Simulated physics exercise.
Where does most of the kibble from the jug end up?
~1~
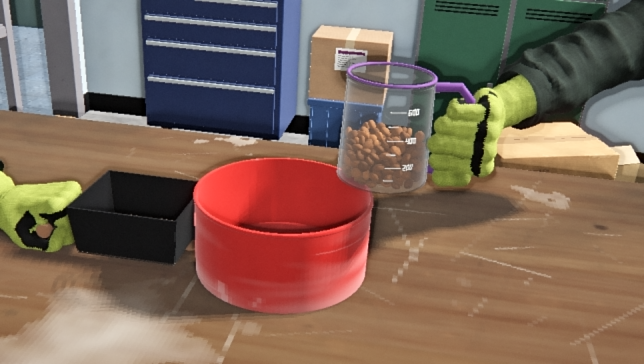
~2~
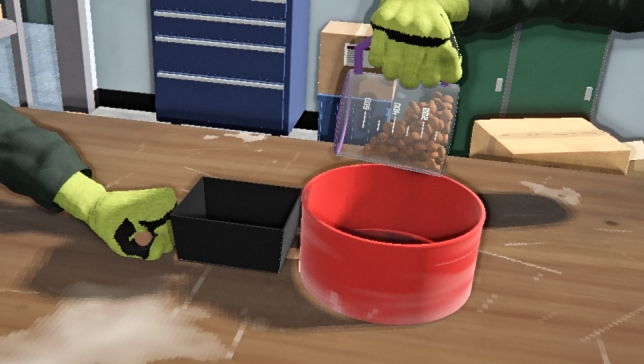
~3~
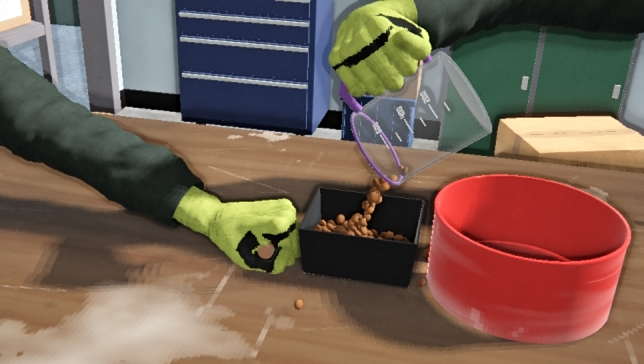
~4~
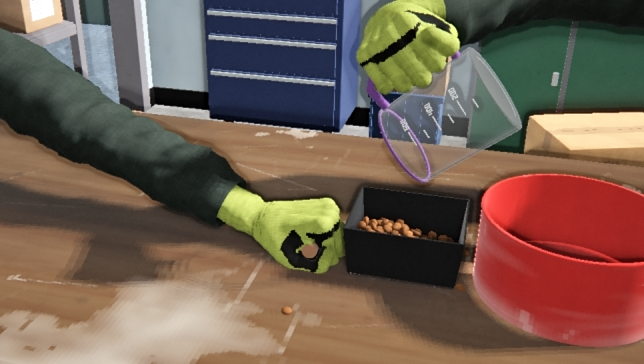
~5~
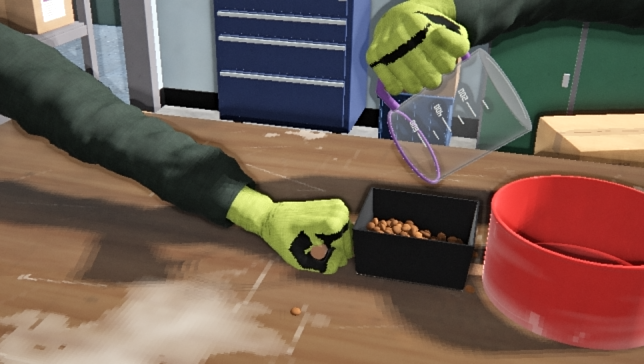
Nearly all of it ends up in the black tin. The red pot gets very little, and hardly anything lands outside on the table.
